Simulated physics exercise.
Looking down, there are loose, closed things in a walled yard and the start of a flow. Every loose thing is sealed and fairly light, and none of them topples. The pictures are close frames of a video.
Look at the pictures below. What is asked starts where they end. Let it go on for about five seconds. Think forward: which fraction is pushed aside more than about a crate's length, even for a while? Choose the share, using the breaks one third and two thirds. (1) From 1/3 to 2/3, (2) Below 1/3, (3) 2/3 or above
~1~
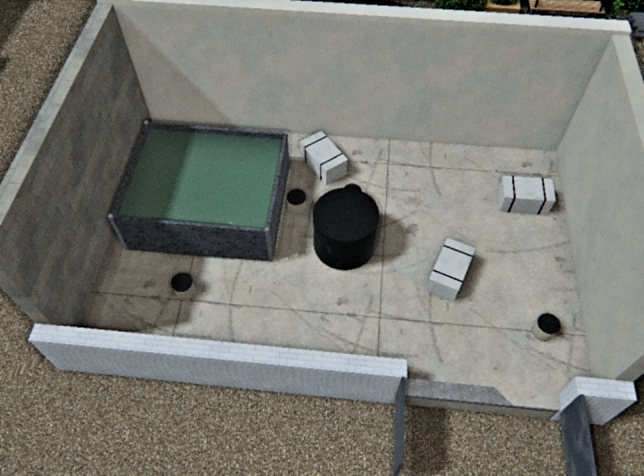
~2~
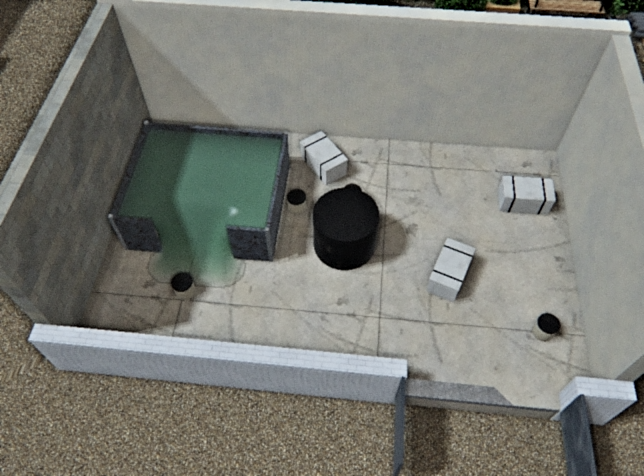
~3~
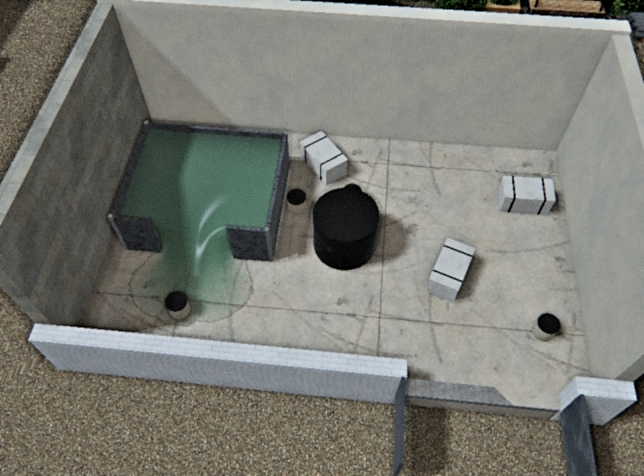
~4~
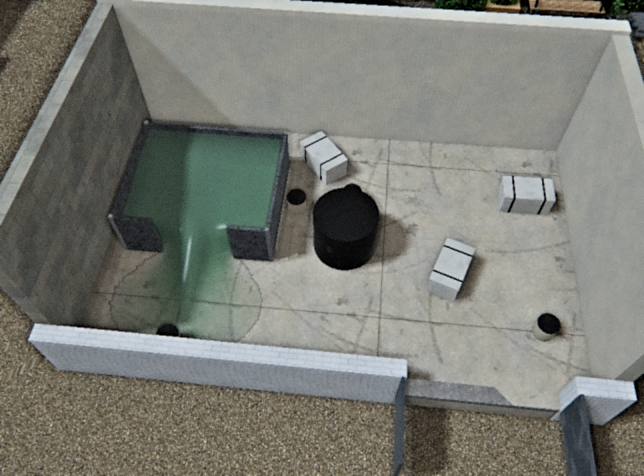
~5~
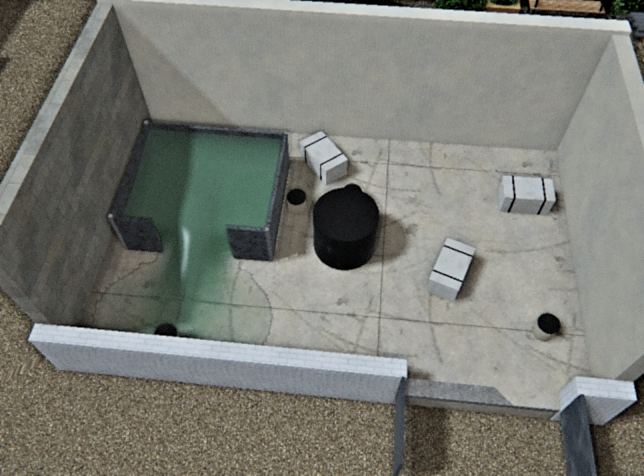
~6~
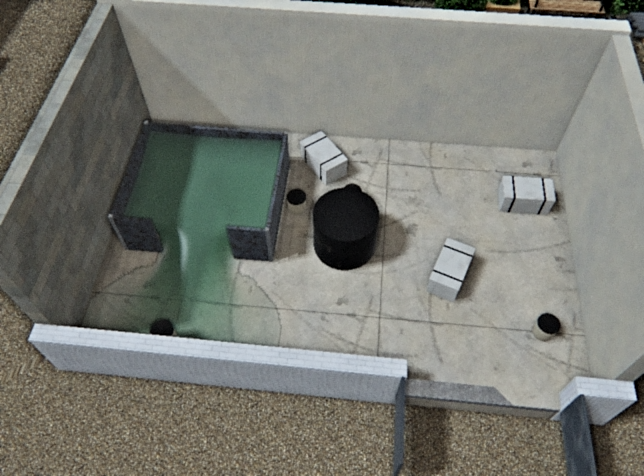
1.
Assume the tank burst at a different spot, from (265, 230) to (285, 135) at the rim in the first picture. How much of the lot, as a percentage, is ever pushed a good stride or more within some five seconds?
I'd guess around 90 percent of them.
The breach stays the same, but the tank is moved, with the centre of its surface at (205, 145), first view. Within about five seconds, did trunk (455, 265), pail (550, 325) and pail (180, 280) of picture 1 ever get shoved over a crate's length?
First got that far, then got that far, then got that far.
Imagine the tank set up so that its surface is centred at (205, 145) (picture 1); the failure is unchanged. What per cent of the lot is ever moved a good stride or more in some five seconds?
It works out near 40 %.
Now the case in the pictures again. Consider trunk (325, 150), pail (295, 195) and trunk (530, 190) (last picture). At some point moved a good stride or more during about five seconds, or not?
Item one never gets that far, item two never gets that far, item three never gets that far.
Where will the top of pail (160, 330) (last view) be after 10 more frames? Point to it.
Approximately at pixel (105, 312).
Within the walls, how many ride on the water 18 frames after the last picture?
The answer would be 2.
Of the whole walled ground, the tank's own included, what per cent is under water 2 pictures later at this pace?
Close to 25 per cent, tank included.
A moment on, 1 of 7 are well off their spots; 1 afloat.
Next, 1 of 7 are well off their spots; 1 afloat.
Later, 3 of 7 are well off their spots; 2 afloat.
In the end, 3 of 7 are well off their spots, and 3 have been at some point; 4 afloat.
